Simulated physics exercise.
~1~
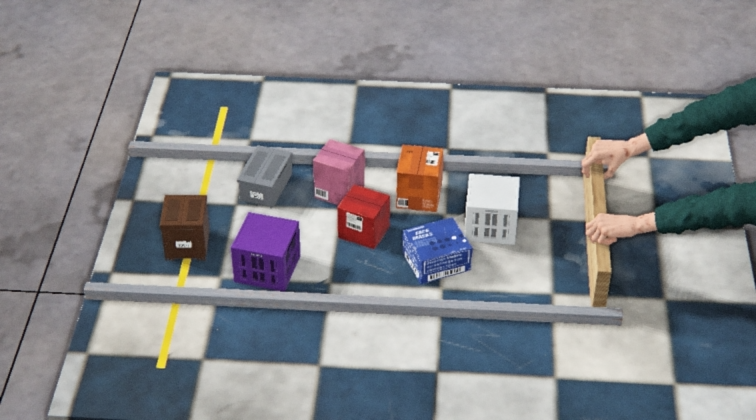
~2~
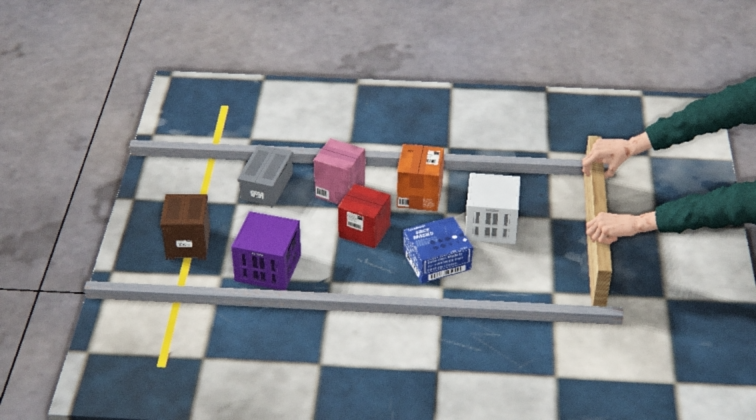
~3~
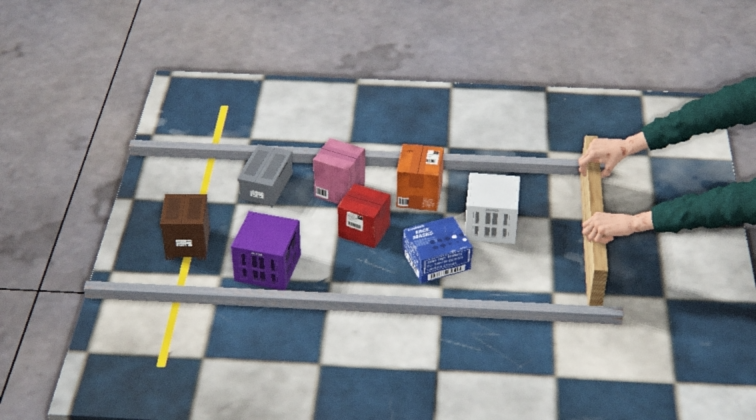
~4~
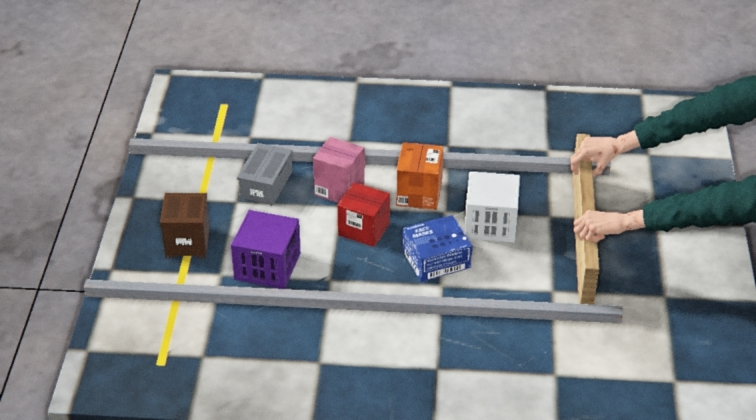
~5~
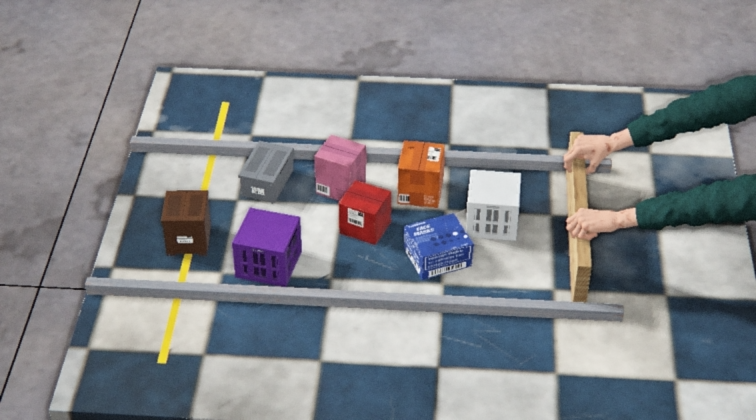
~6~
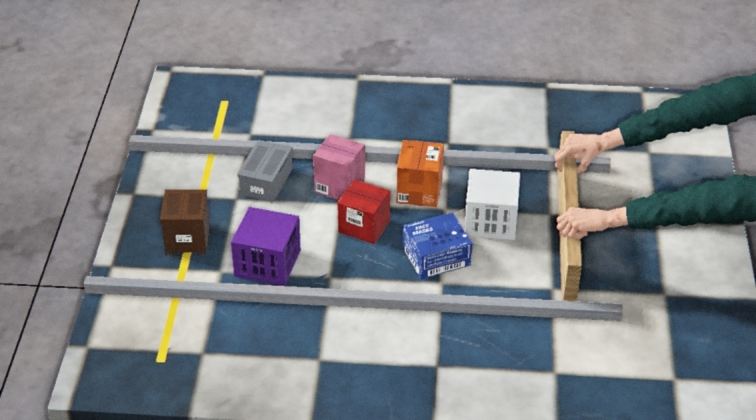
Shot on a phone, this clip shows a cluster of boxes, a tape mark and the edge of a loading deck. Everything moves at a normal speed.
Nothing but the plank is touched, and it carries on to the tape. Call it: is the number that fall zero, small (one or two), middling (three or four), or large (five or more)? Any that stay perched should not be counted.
It is small.
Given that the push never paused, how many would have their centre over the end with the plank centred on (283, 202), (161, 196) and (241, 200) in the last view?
By position: 0 / 5 / 0.
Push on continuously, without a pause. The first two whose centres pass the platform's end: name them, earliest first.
Brown tote, then grey tote.
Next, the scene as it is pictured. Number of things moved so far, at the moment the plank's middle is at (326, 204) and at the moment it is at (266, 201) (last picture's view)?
I count 7 first and 8 after.
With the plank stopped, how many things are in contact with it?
Total: 3.
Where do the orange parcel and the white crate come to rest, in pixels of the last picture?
In the last picture the orange parcel sits around (186, 149) and the white crate around (173, 190).
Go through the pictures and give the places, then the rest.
Brown tote (186, 228); grey tote (266, 177); purple crate (266, 252); plank (596, 222); tape (195, 224), in the first picture.
Grey tote (266, 176); white crate (493, 208), in the second picture.
Purple crate (267, 250); pink box (340, 173), in the third picture.
Brown tote (186, 225); red parcel (364, 215), in the fourth picture.
Grey tote (267, 172); orange parcel (421, 174), in the fifth picture.
Brown tote (186, 222); grey tote (266, 171); purple crate (267, 246); plank (569, 216); tape (196, 219), in the sixth picture.
Soon after, none off yet; brown tote at rest near (186, 222); grey tote at rest near (266, 171); purple crate at rest near (267, 246).
Then, none off yet; brown tote at rest near (186, 222); grey tote moved about its own width near (223, 169); purple crate moved a little near (235, 247).
At rest, the number that fall off is one or two; fallen, grey tote and brown tote.
